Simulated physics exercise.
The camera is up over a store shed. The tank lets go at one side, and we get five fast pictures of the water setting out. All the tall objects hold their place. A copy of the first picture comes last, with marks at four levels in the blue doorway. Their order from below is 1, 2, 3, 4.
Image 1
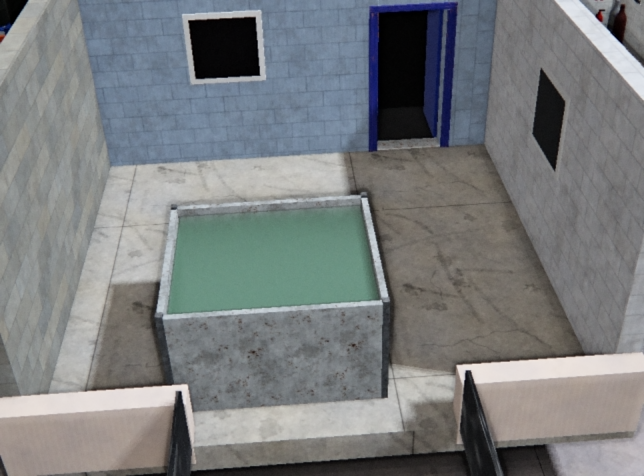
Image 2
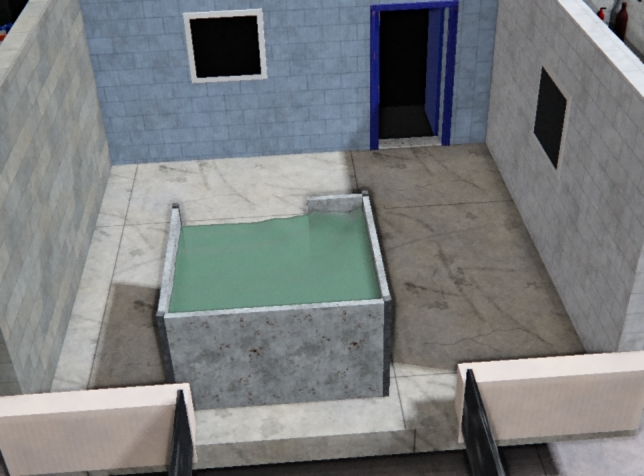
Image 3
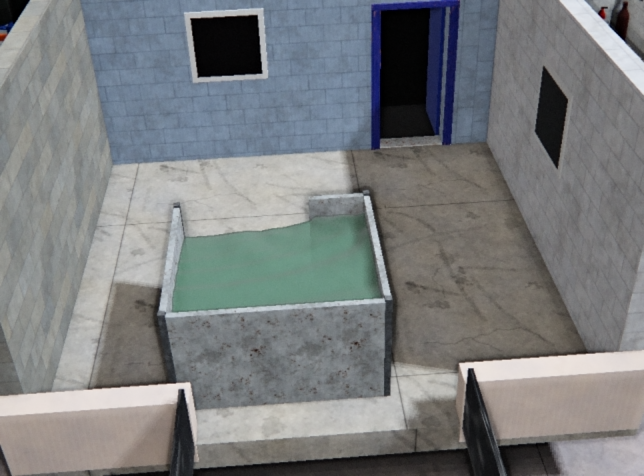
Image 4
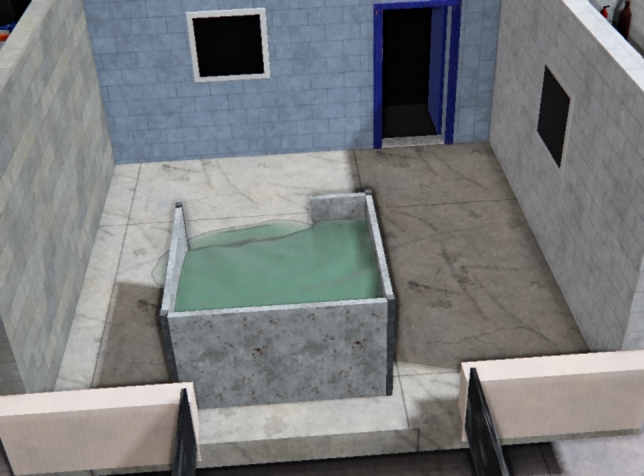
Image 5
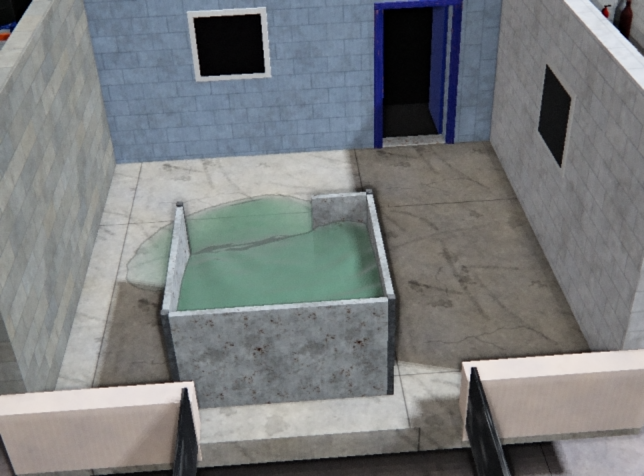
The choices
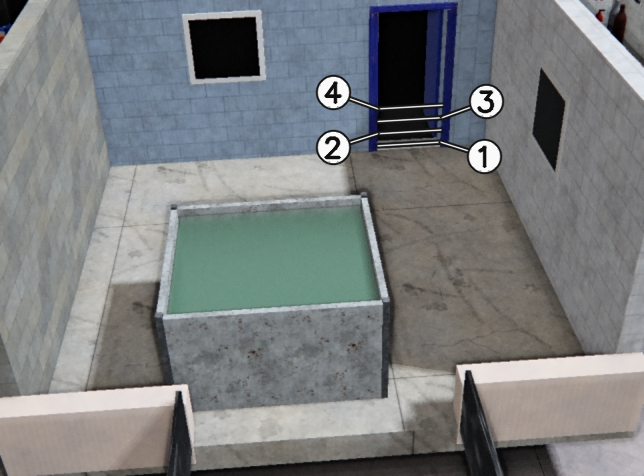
Store shed with a grey tank of green water, its back side opening and water spreading across the pale floor behind and left.
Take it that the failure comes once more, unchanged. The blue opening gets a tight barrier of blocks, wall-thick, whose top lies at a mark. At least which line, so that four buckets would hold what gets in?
The limit is 2.
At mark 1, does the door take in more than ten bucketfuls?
Yes, it does.
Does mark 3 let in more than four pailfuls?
No, that is safe.
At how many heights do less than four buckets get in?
Three.
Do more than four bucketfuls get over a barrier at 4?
No.
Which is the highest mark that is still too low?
It is 1.
On the marked copy, 1 at (409, 143); 2 at (409, 131); 3 at (409, 119); 4 at (410, 107); from the bottom up 1, 2, 3, 4.
With 1, dozens of bucketfuls pour in.
With 2, a splash gets over, under a bucket.
With 3, nothing gets over.
With 4, nothing gets over.
